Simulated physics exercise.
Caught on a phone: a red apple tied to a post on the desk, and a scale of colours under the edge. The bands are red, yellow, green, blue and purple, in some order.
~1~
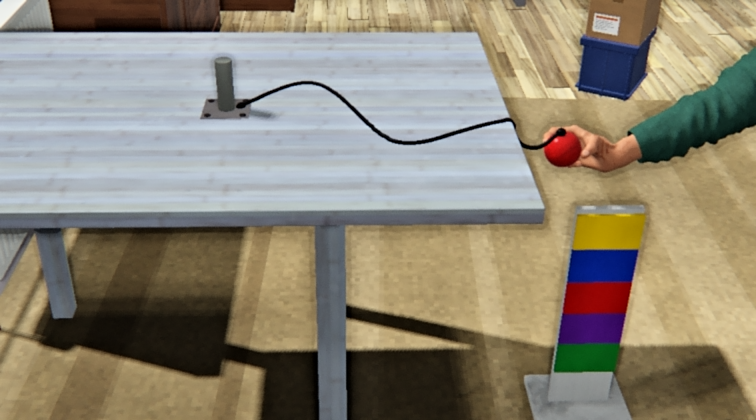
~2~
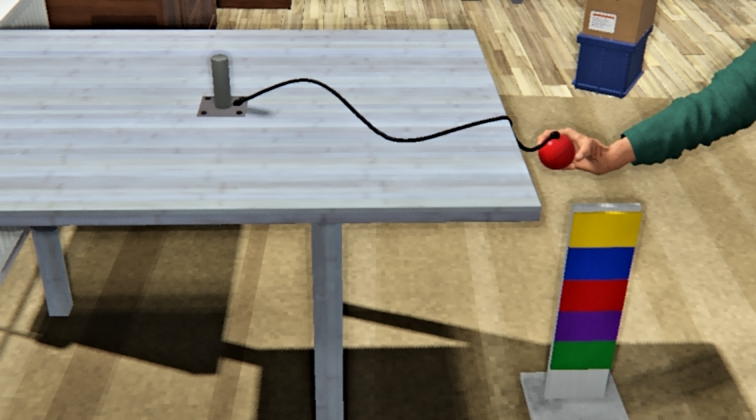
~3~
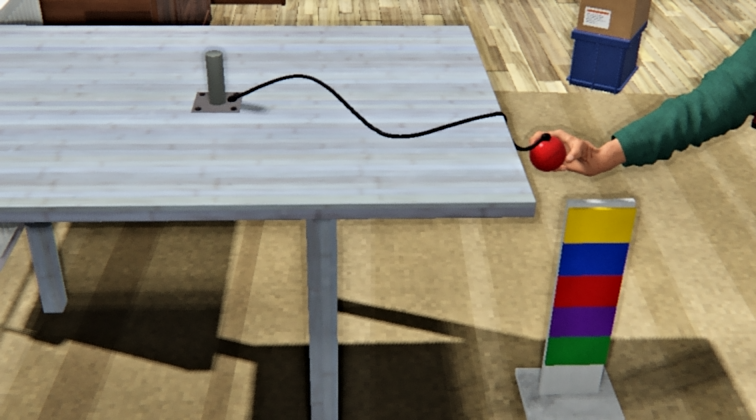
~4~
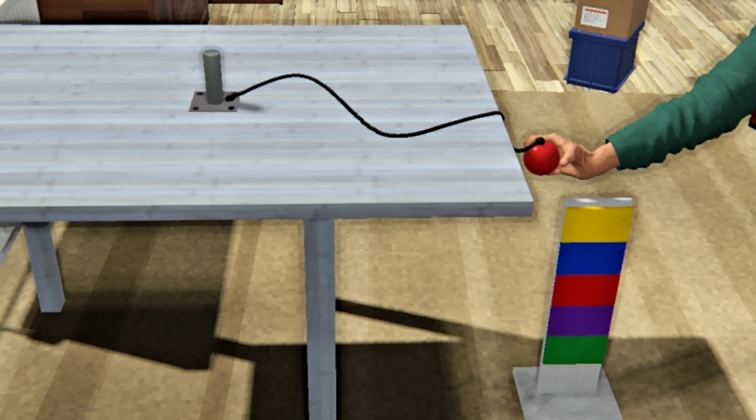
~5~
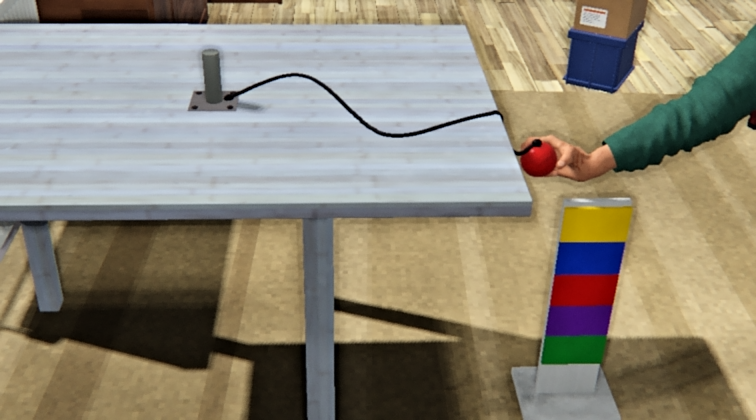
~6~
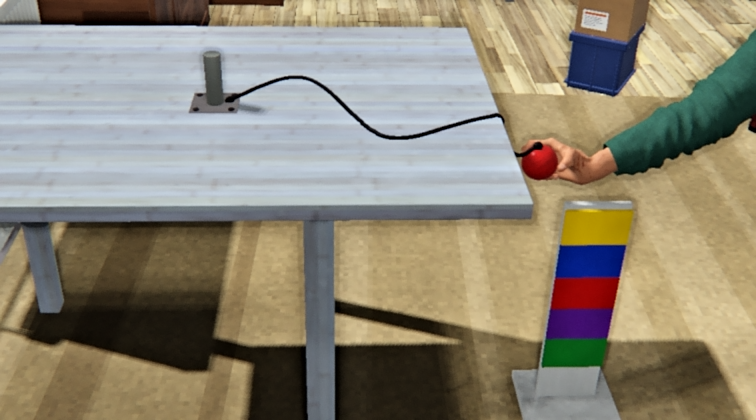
Red apple tied by a black lead to a desk post, held by a green-sleeved hand and shifting slightly beside the edge.
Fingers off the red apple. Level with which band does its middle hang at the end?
Its centre hangs level with the red band.
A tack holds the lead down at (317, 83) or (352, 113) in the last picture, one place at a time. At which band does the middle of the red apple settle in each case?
In that order: Blue; yellow.
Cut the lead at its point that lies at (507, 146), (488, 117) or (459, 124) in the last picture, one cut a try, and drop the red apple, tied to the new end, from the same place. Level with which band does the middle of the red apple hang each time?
It would be blue; yellow; no band.
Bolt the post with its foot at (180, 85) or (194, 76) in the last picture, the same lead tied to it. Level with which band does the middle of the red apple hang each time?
It would be blue; blue.
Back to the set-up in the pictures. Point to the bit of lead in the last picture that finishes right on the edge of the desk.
That spot is around (391, 138).
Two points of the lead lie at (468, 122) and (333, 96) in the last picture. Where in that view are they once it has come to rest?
At (487, 181), then (385, 104).
Early on, apple near (505, 285); level with red.
Midway, apple near (460, 279); level with red.
Near the end, apple near (487, 288); level with red.
Finally, apple near (480, 288); level with red. Its middle rests at the red band.
